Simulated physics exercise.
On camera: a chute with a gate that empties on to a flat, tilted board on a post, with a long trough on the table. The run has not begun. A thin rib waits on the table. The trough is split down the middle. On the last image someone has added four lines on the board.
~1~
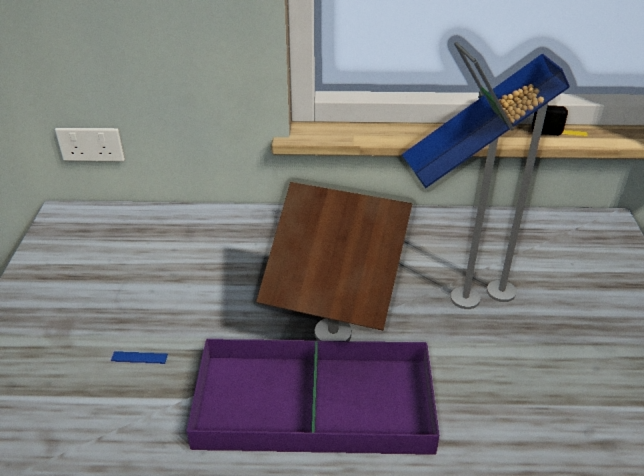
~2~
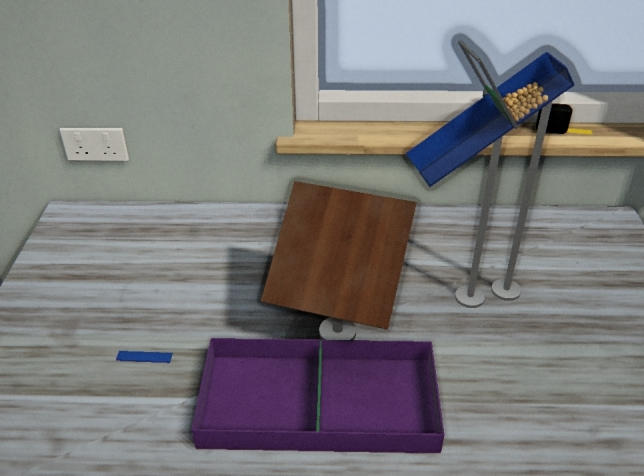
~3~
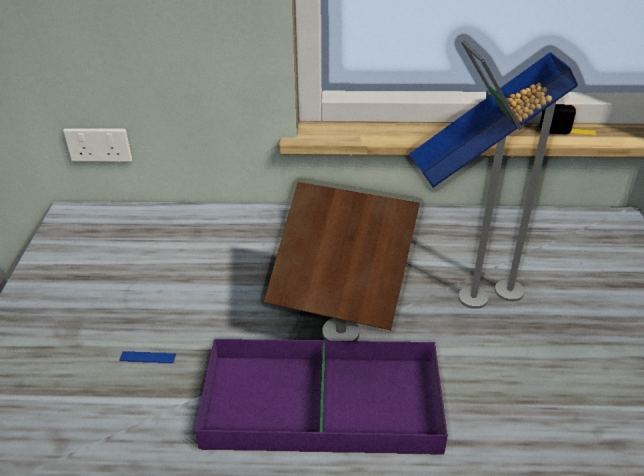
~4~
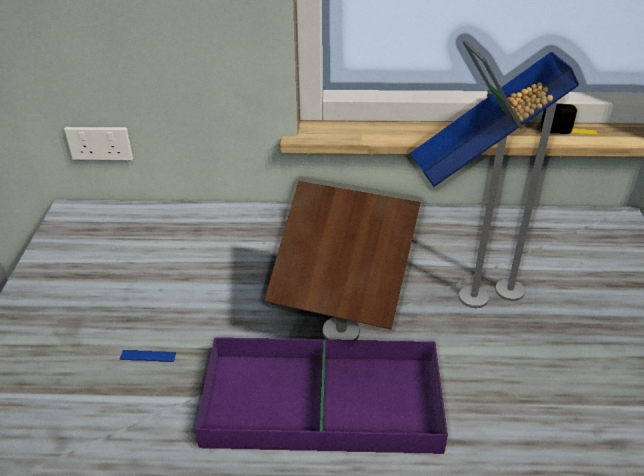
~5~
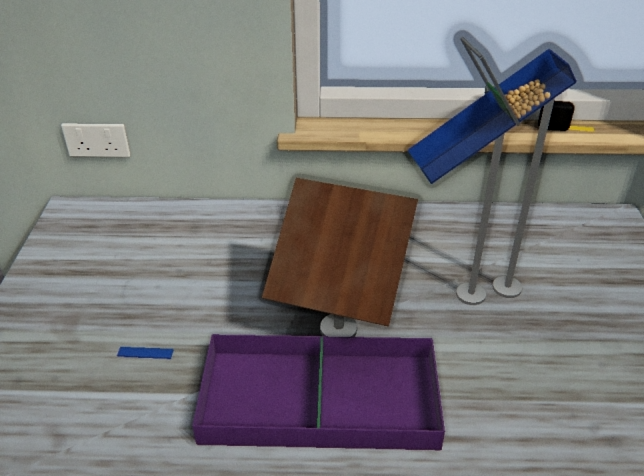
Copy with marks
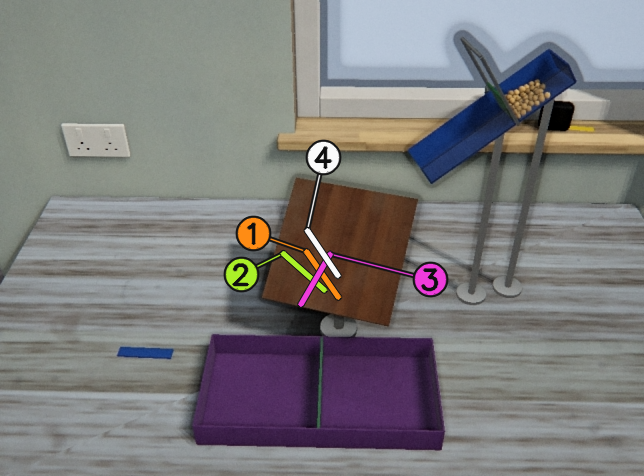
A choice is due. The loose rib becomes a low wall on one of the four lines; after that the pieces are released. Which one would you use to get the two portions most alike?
The answer is line 2.
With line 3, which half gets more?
Left.
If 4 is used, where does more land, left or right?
More lands on the right.
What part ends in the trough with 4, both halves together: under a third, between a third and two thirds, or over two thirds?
Line 4 gives over two thirds.
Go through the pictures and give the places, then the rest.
The first picture shows load behind the gate at (514, 105), dried chickpeas; lip of the chute at (419, 178), sloping gently.
The second picture shows middle of the board at (339, 251), tilted fairly steeply; middle of its low edge at (323, 315); of its high edge at (354, 191).
The third picture shows front corners of the trough at (196, 431) and (447, 436); front end of its middle wall at (321, 433); gate still shut at (498, 97).
The fourth picture shows middle of the load at (523, 104); lip at (427, 177).
The fifth picture shows middle of the load at (520, 101); lip at (424, 174).
On the marked copy, line 1 from (306, 251) to (338, 297); line 2 from (283, 253) to (324, 290); line 3 from (330, 254) to (300, 304); line 4 from (307, 230) to (337, 275).
If 1 is chosen, of what is caught, a small part in the left half, nearly all in the right.
If 2 is chosen, of what is caught, about half in the left half, about half in the right.
If 3 is chosen, of what is caught, most in the left half, a small part in the right.
If 4 is chosen, of what is caught, a small part in the left half, most in the right.
